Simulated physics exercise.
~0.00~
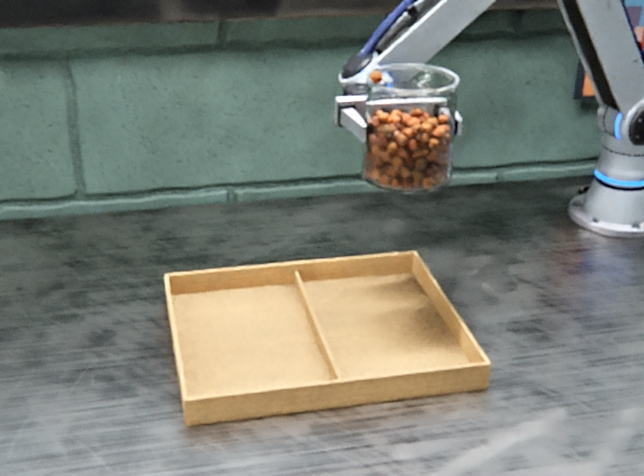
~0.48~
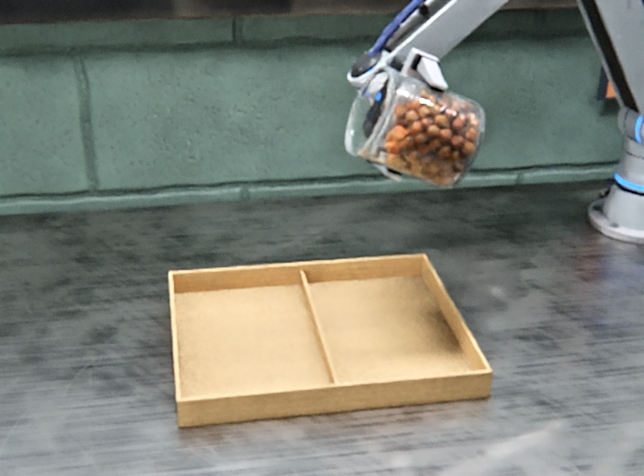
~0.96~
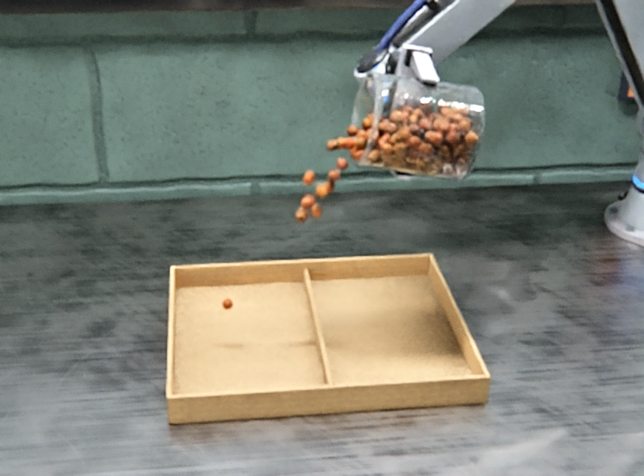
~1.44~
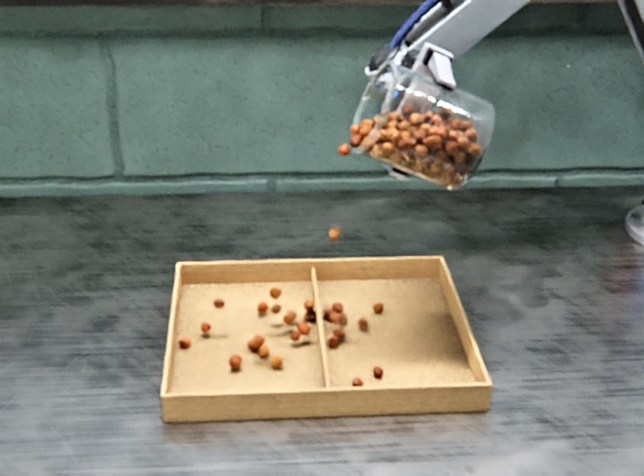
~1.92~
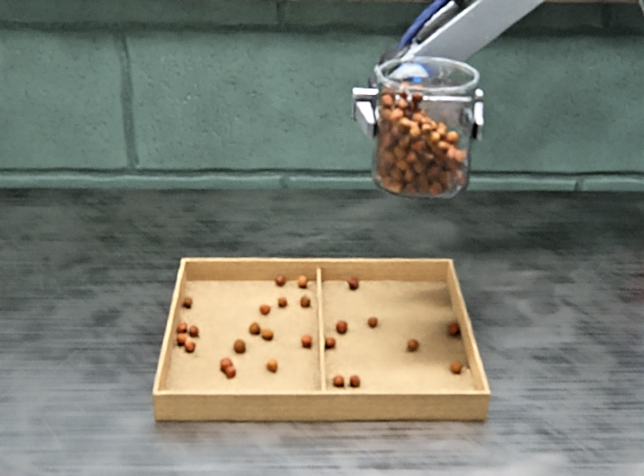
A robot arm holds a clear glass cup, mostly full of hazelnuts, upright above a shallow wooden tray split in two by a cross wall. The arm tips the cup over to the left until it lies on its side, and the nuts slide toward the mouth. A thin stream spills out and drops into the tray, scattering across both parts. The cup then starts to tilt back while a last nut falls. Finally the arm brings it upright again, with most of the nuts still inside and a modest share lying spread over the tray.
